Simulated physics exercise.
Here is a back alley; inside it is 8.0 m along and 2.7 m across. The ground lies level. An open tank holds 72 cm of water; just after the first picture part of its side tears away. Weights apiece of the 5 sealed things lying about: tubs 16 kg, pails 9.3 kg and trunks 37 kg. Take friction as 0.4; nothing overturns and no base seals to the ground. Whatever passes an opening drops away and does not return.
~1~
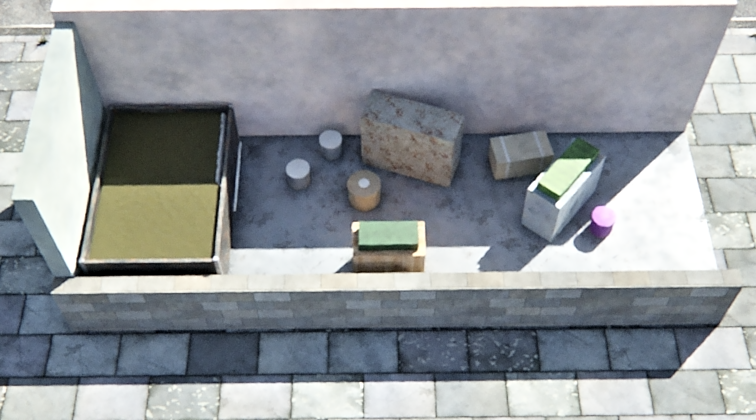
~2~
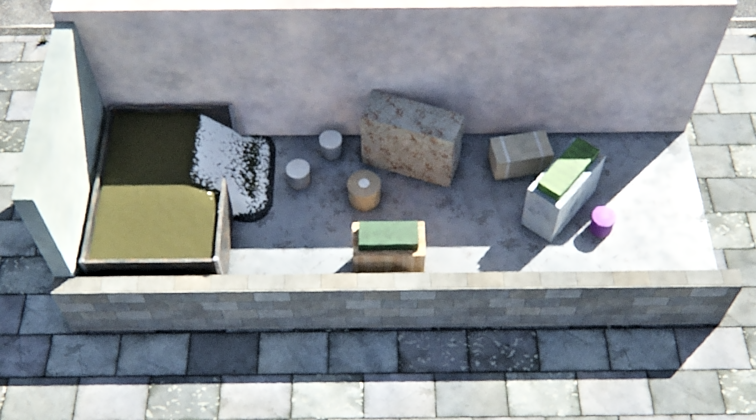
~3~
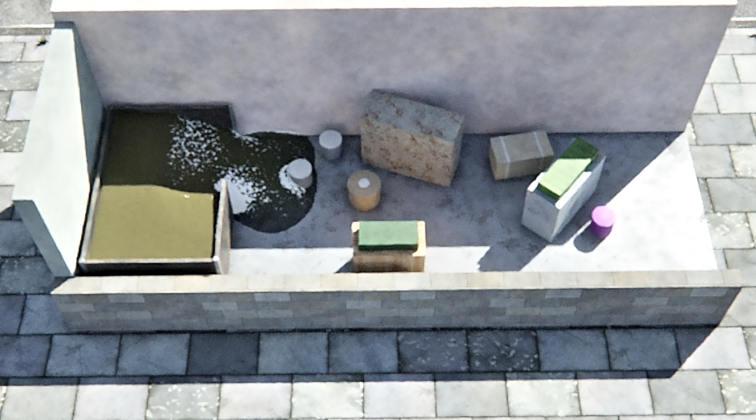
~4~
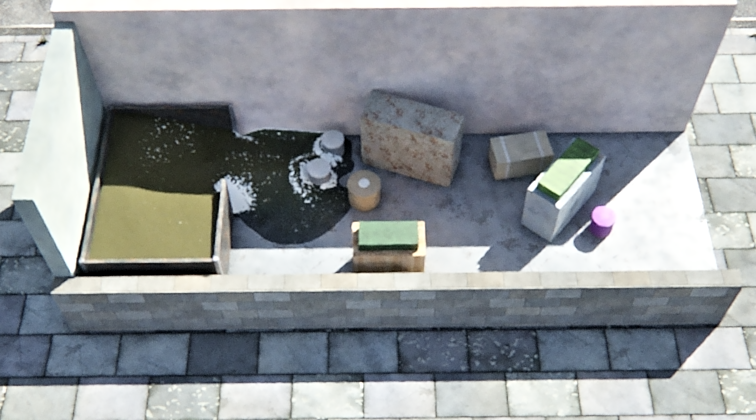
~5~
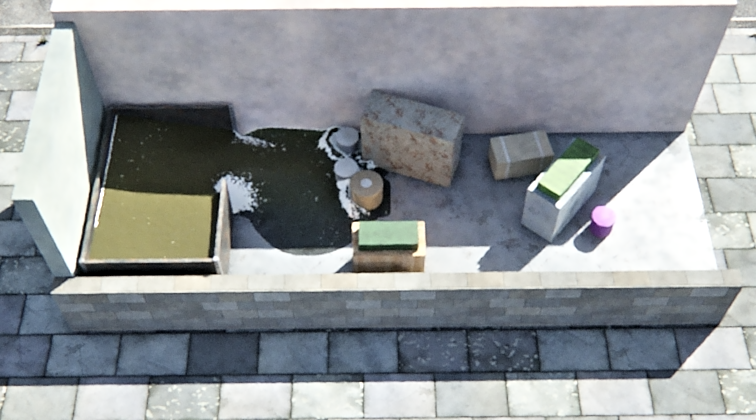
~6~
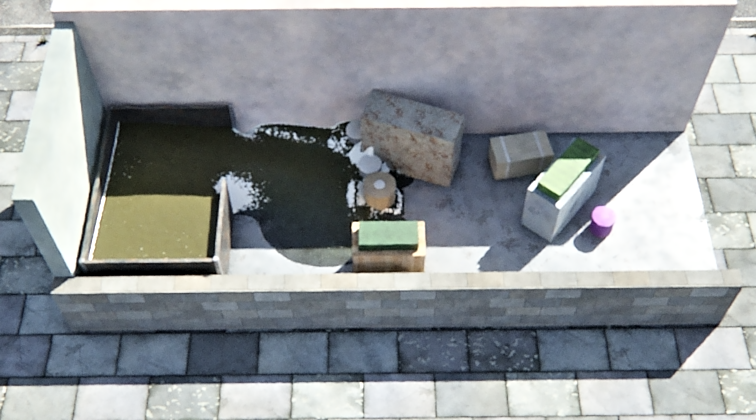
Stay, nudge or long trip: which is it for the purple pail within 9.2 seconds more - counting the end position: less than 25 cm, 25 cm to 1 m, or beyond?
The purple pail holds its place.
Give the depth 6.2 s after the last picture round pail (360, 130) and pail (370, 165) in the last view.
About 14 and 3 cm.
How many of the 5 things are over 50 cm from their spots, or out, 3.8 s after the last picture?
By then 2.
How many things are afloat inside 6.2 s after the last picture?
At that moment 1.
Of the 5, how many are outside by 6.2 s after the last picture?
By then 1.
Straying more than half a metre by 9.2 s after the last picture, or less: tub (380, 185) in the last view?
Answer: Past it.
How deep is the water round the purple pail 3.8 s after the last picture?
About 5 cm.
Then, 1.2 s after the last picture the purple pail is near (605, 216), 0.0 m from its start, aground; 0 of 5 are out; 1 afloat.
Then, 3.8 s after the last picture the purple pail is near (606, 214), 0.0 m from its start, aground; 1 of 5 are out; 2 afloat.
Then, 6.2 s after the last picture the purple pail is near (606, 213), 0.1 m from its start, aground; 1 of 5 are out; 1 afloat.
Then, 9.2 s after the last picture the purple pail is near (606, 213), 0.1 m from its start, aground; 1 of 5 are out; 0 afloat.
